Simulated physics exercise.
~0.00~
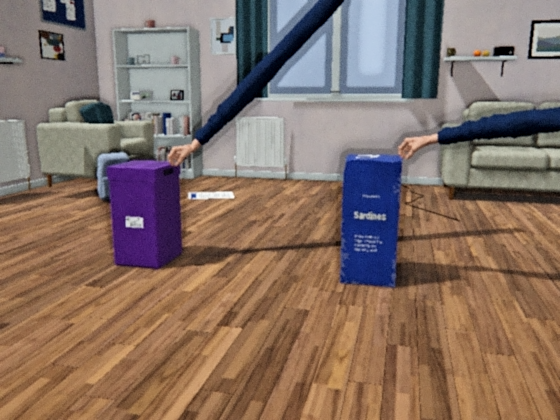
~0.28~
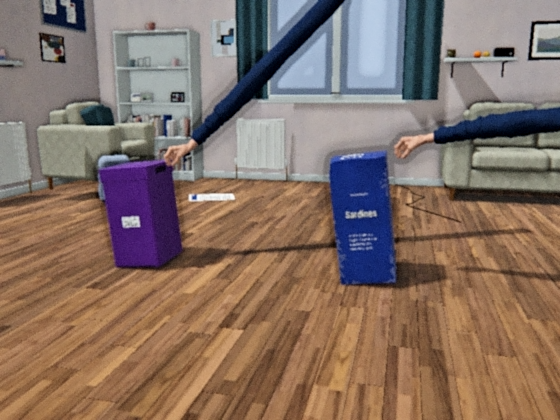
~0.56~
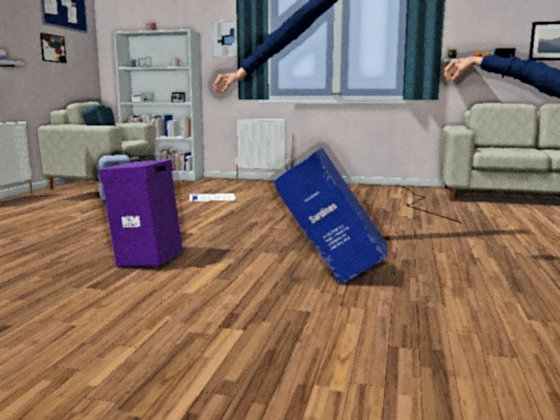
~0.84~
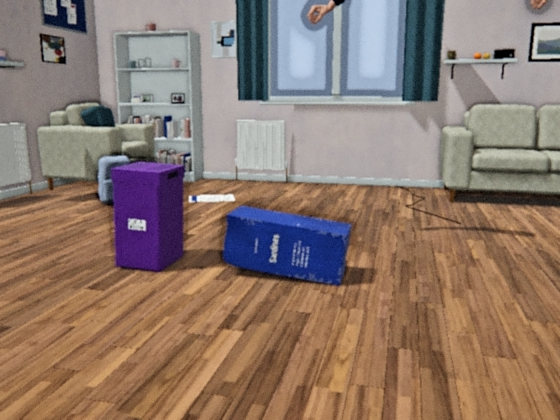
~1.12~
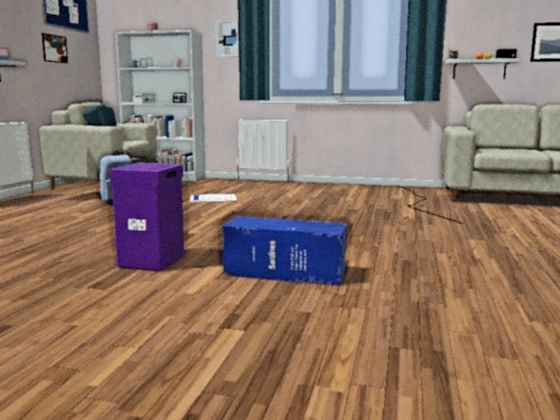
Living room with wooden floor, two hands pushing tall boxes and withdrawing, the blue one toppling left, the purple one staying upright.
